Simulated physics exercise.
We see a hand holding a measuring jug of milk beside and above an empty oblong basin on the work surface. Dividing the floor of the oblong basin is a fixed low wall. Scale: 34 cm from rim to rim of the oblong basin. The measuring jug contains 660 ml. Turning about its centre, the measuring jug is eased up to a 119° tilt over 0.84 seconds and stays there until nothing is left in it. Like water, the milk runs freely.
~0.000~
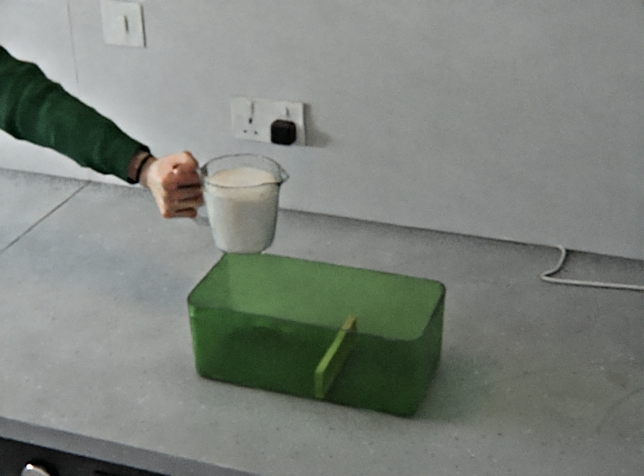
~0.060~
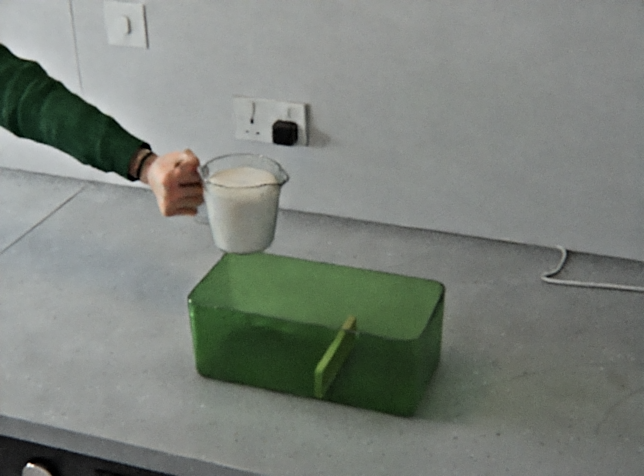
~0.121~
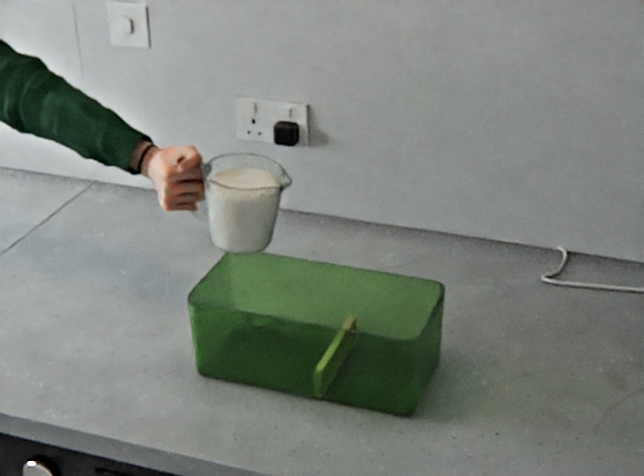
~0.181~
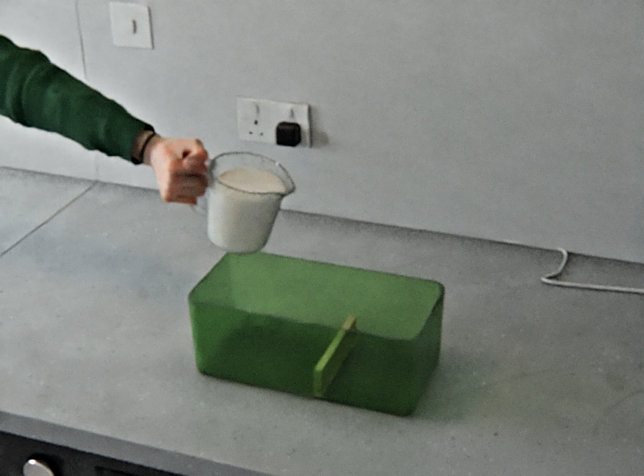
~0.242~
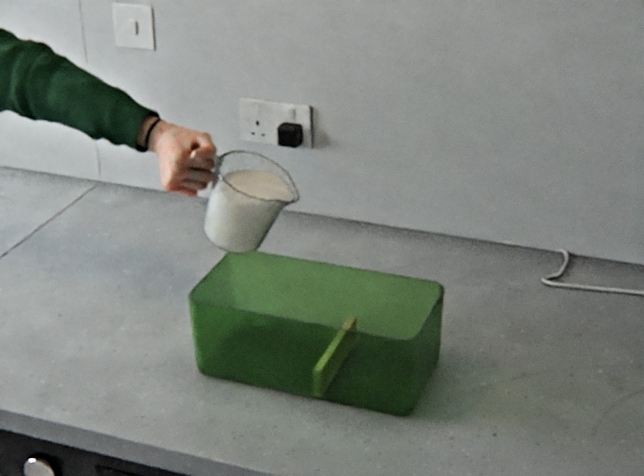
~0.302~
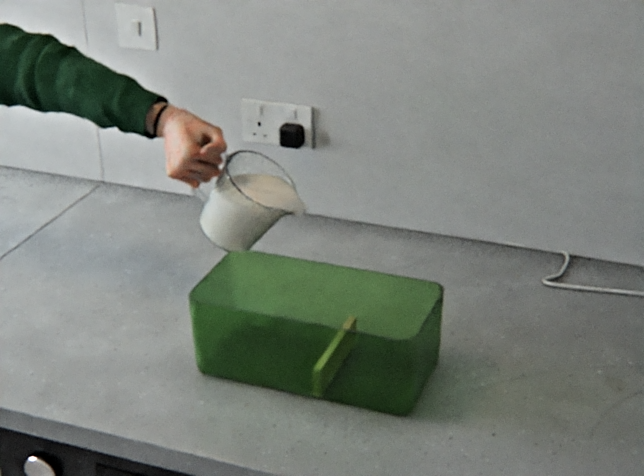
To begin with, a hand in a green sleeve holds a glass measuring jug of milk nearly upright above an empty green oblong basin on a grey work surface. The hand then tips the jug steadily to the right, and the milk shifts up to its pouring edge.
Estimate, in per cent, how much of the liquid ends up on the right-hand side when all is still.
29 %.
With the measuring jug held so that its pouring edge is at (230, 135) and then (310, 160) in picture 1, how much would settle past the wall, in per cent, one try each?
The first try gives 5 percent and the second 80 percent.
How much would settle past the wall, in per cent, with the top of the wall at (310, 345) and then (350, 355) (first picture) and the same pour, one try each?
I'd put it at about 75 per cent for the first and about 20 per cent for the second.
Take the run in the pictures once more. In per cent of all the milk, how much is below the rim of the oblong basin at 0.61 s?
34 %, more or less.
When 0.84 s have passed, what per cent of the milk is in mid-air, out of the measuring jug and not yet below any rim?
Airborne share: Near 3 %.
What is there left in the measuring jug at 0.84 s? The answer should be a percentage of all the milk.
2 per cent or thereabouts.
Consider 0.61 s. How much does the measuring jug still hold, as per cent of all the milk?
Roughly 42 percent.
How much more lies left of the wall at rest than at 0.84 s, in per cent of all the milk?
It comes to about 3 per cent.
Then, 0.61 s in, the tilt is 99° and 42 per cent is still to pour, 14 is left of the wall and 21 right of it.
Then, 0.84 s in, the tilt is 119° and 2 per cent is still to pour, 66 is left of the wall and 28 right of it.
Then, 1.08 s in, the tilt is 119° and 0 per cent is still to pour, 69 is left of the wall and 29 right of it.
Then, 1.34 s in, the tilt is 119° and 0 per cent is still to pour, 69 is left of the wall and 29 right of it.
Finally, 69 per cent lies left of the wall, 29 right of it and 1 outside.
